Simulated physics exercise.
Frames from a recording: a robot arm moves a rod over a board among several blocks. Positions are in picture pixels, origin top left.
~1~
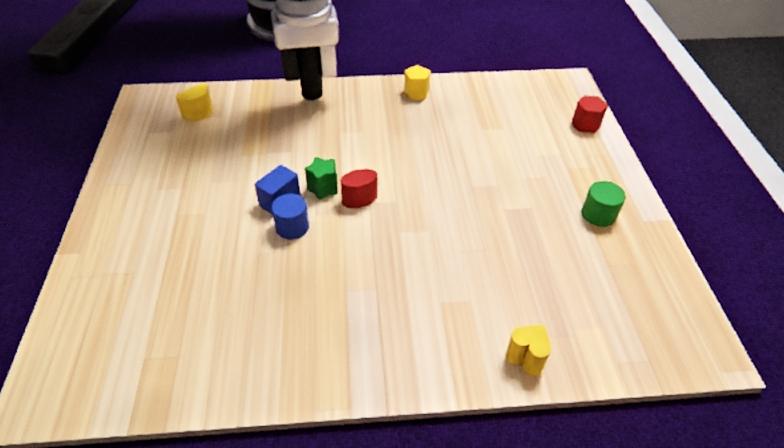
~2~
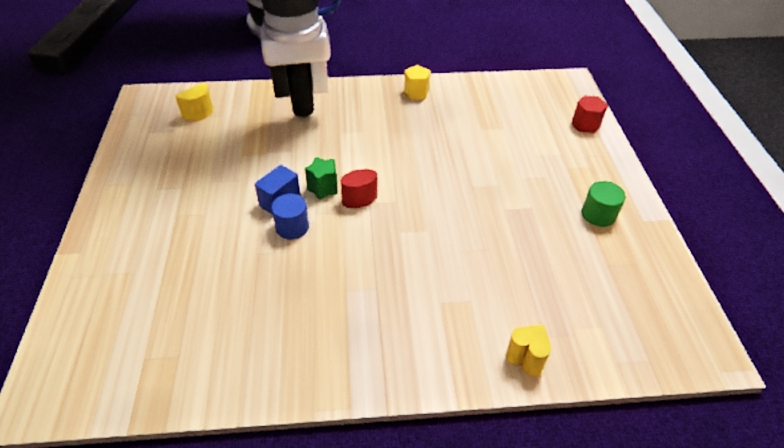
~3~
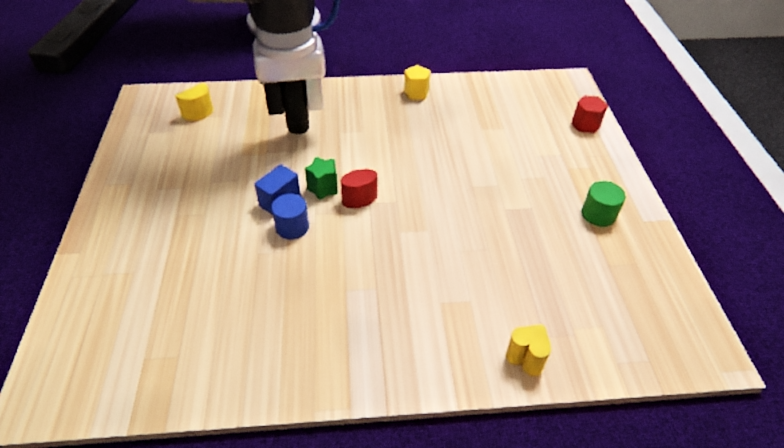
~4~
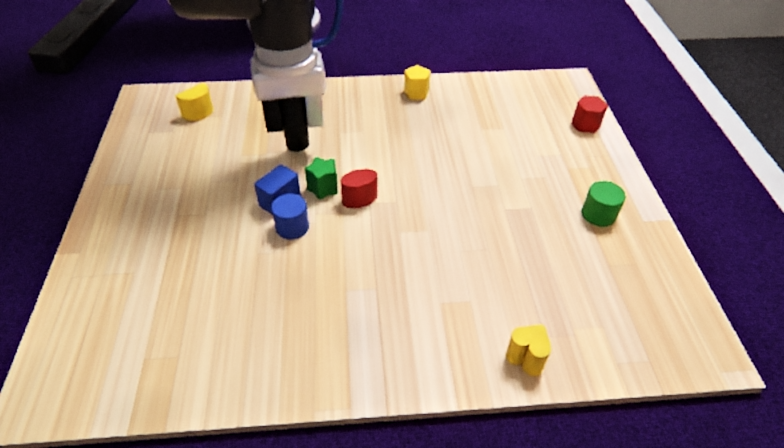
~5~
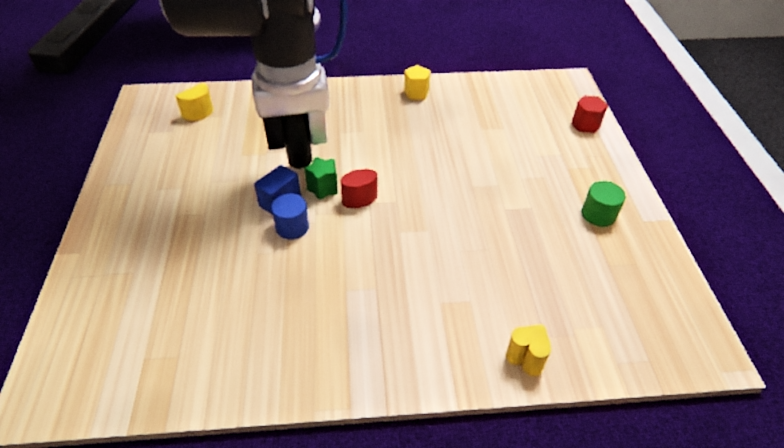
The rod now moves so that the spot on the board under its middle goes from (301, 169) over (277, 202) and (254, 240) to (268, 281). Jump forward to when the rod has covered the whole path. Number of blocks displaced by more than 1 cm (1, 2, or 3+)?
Total moved: One.
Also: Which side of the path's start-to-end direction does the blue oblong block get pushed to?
Toward the right.
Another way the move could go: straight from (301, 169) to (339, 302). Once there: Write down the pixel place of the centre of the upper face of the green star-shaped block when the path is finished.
Top centre: (333, 178).
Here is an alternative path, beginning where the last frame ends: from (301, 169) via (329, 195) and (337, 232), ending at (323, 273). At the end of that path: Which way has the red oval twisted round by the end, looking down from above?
Turns anticlockwise.
What follows on the original path. One third of the way, rod at (276, 195); blue oblong block at (257, 202).
Two thirds of the way, rod at (252, 233); blue oblong block at (232, 244), turned 15° anticlockwise.
At the end, rod at (266, 273); blue oblong block at (222, 267), turned 15° clockwise; blue disc not moved.
